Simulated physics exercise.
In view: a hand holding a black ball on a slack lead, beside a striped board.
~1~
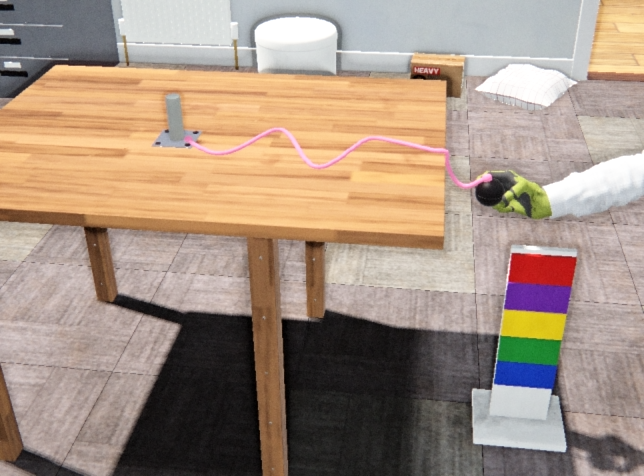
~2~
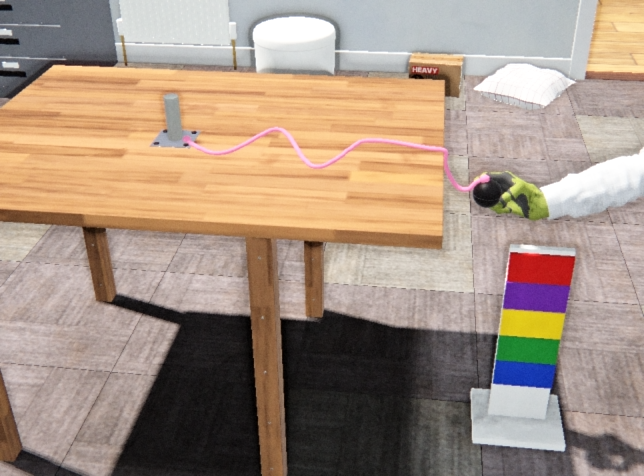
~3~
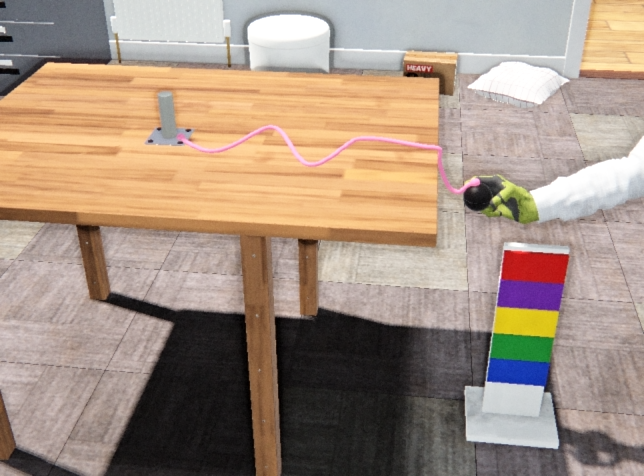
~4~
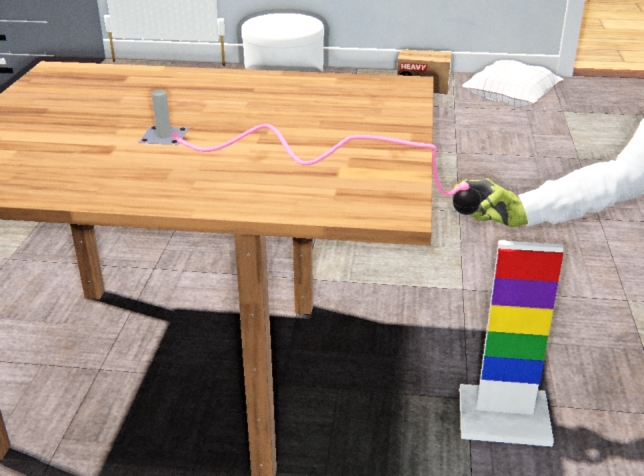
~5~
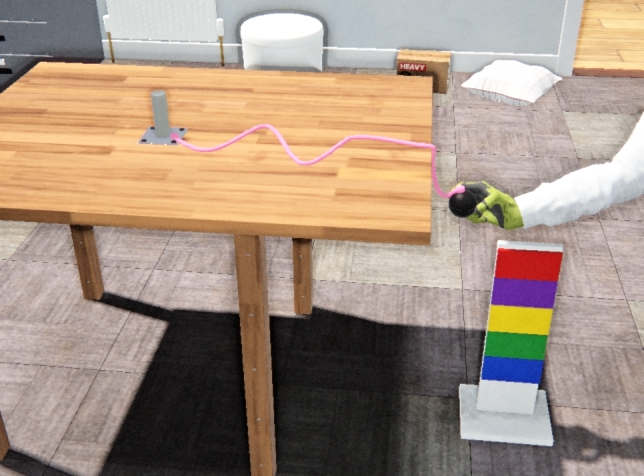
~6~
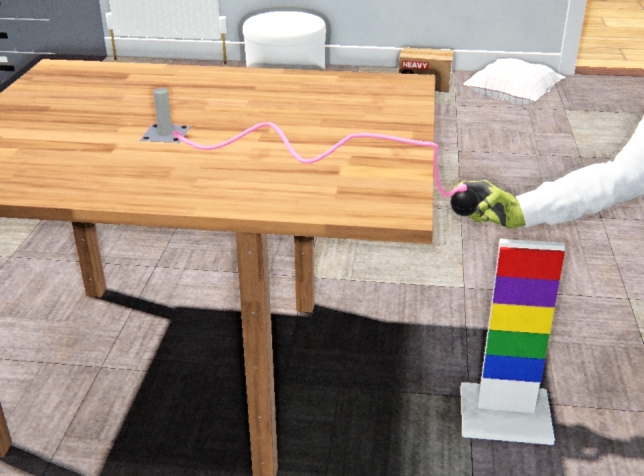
In a room with grey carpet tiles, the view looks down at a wooden table from the front. A pink cord runs in waves from a grey post on the tabletop past the right edge to a black ball in a green-gloved hand, above a board striped red, purple, yellow, green and blue. The view shifts slightly, while the hand holds the ball nearly still, drawing a little closer to the table.
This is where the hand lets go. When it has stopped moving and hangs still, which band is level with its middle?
Green.
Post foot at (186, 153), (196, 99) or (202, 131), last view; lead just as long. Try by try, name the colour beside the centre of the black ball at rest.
Post by post, in the given order: Blue; green; blue.
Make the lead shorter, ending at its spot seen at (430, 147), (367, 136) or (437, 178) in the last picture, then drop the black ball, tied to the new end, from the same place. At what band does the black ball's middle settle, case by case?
First try: Purple; second try: No band; third try: Yellow.
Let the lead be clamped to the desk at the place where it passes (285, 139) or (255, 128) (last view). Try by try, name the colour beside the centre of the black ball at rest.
Note: Try 1 purple; try 2 yellow.
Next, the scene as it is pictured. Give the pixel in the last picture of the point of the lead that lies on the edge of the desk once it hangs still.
That would be the bit at (326, 155).
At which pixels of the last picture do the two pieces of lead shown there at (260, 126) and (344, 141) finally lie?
The first finishes about (299, 141) and the second about (431, 181).
A little later, ball near (405, 328); level with green.
Next, ball near (431, 332); level with green.
When it is over, ball near (421, 330); level with green. Its centre hangs level with the green band.
